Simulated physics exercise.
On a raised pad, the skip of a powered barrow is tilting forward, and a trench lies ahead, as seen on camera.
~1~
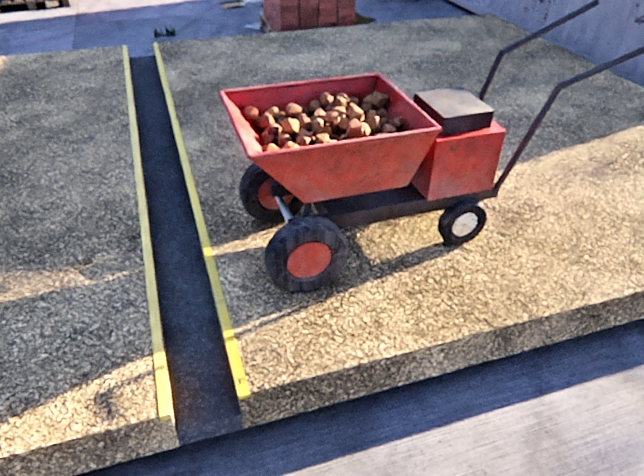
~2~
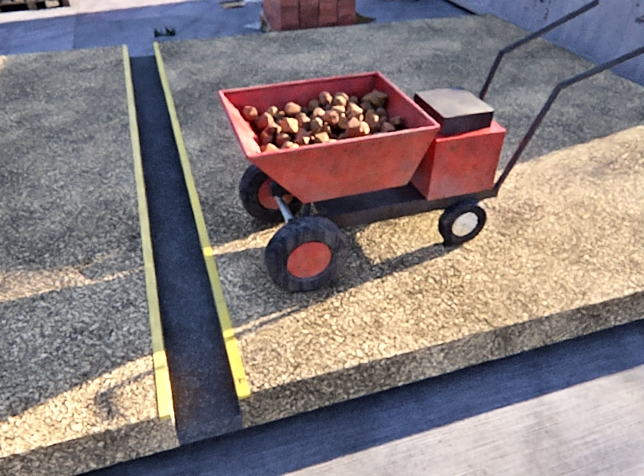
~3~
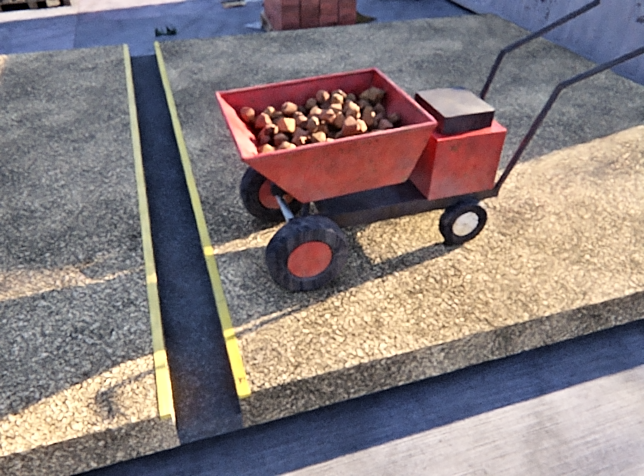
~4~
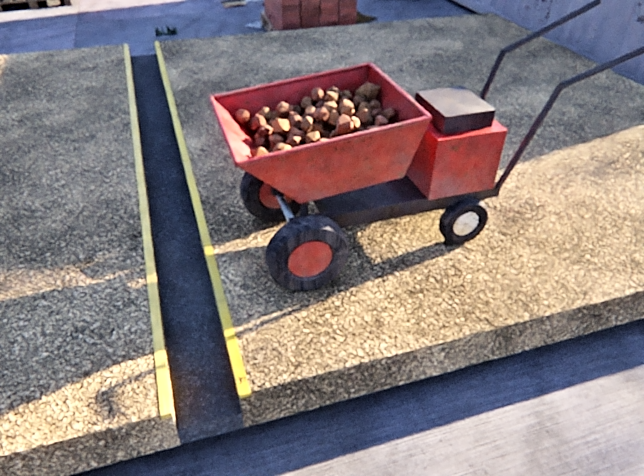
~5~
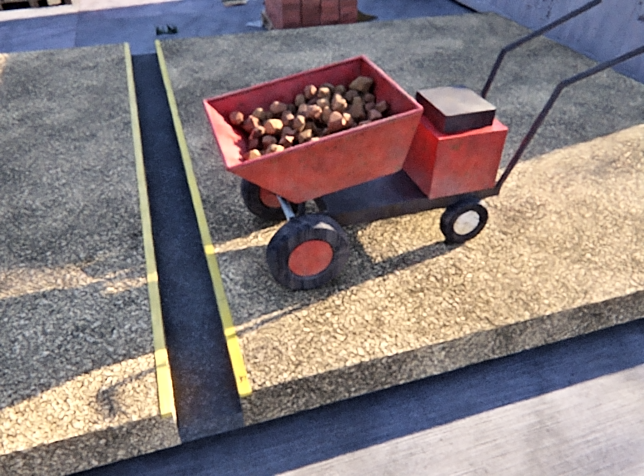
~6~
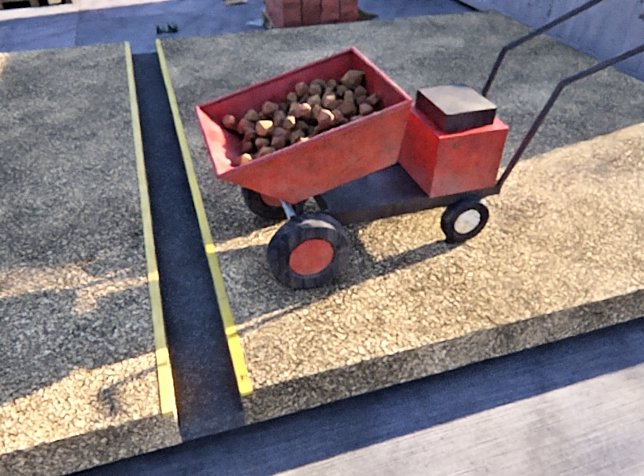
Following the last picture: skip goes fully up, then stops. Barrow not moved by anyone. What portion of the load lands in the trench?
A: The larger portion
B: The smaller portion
B, the smaller portion.
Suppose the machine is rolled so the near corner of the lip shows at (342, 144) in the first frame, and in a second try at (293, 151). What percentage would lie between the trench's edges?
Roughly 50 per cent, and 70 per cent.
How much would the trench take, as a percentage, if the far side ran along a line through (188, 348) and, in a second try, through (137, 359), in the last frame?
Estimated share: Try 1 approx. 0 in a hundred, try 2 approx. 50 in a hundred.
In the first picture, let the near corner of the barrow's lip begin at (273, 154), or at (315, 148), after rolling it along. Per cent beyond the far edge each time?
First spot: 30 %, second spot: 10 %.
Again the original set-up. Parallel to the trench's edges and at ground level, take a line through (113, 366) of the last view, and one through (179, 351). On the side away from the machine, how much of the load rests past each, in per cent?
In order, some 20 % then some 70 %.
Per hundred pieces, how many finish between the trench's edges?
My estimate is about 25 in a hundred.
Just after the last frame, skip tipped steeply; every one in the skip.
A moment on, skip tipped steeply; the larger part in the skip; about a tenth in or heaped over the trench; about a tenth beyond it; just a few falling.
Further on, skip tipped right over; roughly a quarter in the skip; roughly a quarter in or heaped over the trench; roughly half beyond it.
When it is over, skip tipped right over; roughly a quarter in the skip; roughly a quarter in or heaped over the trench; roughly half beyond it.
